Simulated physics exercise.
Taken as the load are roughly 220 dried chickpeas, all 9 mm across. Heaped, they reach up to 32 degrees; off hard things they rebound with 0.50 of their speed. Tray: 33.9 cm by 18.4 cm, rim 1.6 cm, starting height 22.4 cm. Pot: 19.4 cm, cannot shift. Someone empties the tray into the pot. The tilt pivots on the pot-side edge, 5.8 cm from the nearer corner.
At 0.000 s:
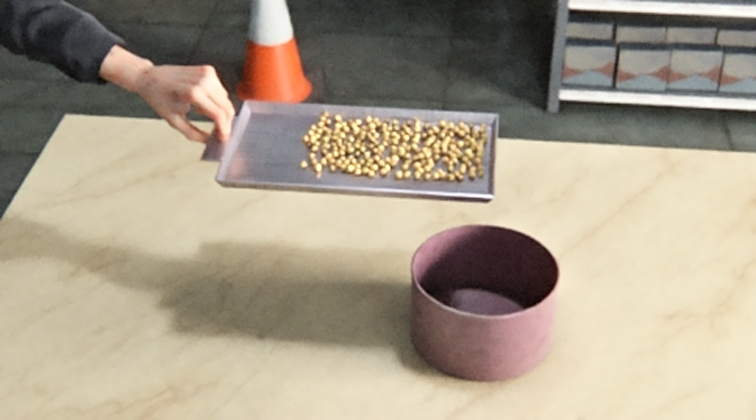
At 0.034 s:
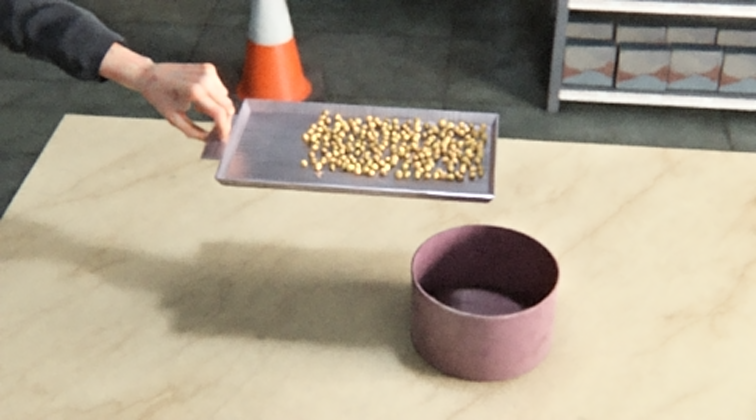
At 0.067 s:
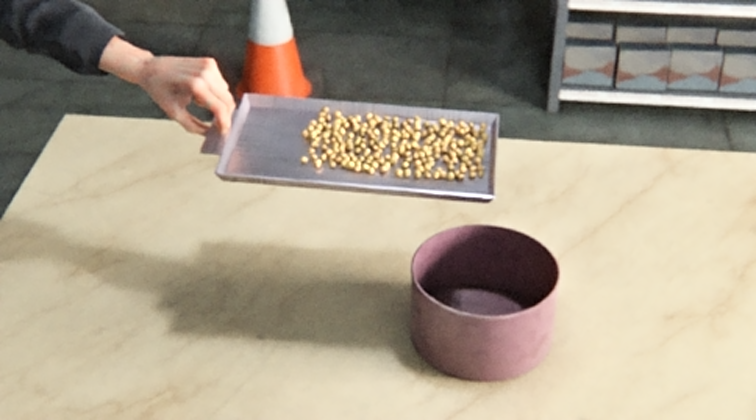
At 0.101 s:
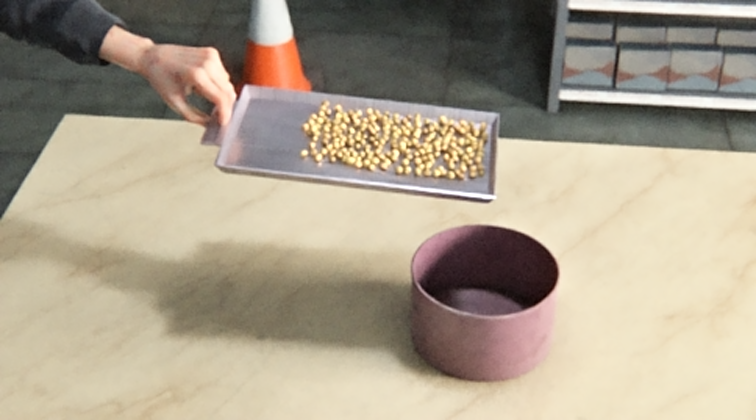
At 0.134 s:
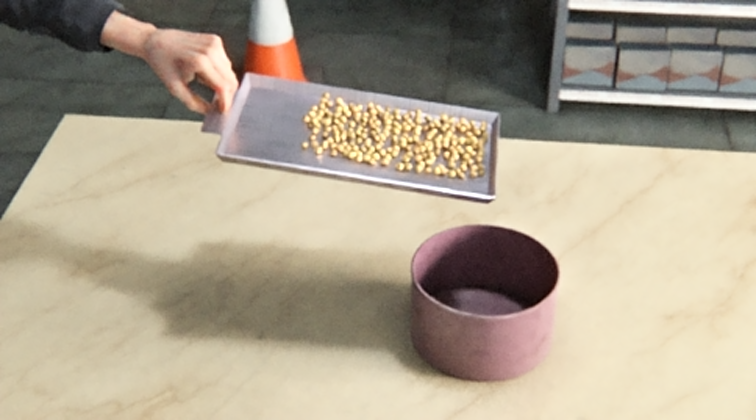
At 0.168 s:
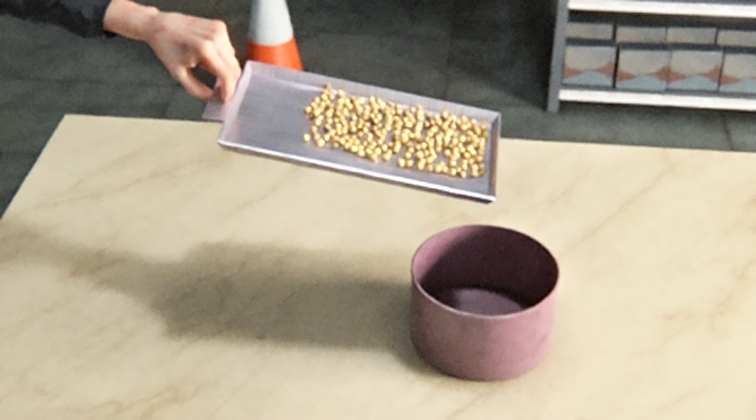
Above a pale tabletop, a hand gradually raises the left end of a tray of chickpeas.
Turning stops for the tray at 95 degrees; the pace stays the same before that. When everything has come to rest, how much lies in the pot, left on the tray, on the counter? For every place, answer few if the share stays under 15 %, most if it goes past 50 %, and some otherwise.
Shares - pot: Most; tray: Few; counter: Some.
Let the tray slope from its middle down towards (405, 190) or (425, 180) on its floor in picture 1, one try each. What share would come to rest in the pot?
100 and 100 %.
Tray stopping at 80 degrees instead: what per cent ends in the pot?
I'd put it at close to 65 per cent.
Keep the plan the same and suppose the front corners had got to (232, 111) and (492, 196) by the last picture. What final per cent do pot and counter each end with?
Pot 45 % / counter 55 %.
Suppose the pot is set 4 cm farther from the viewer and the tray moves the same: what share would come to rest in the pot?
It would come to roughly 80 percent.
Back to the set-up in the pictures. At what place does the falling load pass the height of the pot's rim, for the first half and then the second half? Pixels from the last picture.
Roughly (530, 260) to begin with, later roughly (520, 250).
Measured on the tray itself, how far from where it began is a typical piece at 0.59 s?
Roughly 9 cm.
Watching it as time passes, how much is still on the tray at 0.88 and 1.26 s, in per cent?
In order, near 50 and near 0.
After 0.59 s, tilt 51 degrees; the tray holds 100 %, the pot 0 %.
Then, at 0.88 s, tilt 78 degrees; the tray holds 50 %, the pot 20 %.
After 1.26 s, tilt 95 degrees; the tray holds 0 %, the pot 65 %.
At rest (1.8 s), pot 65 %, tray 0 %, counter 35 %.
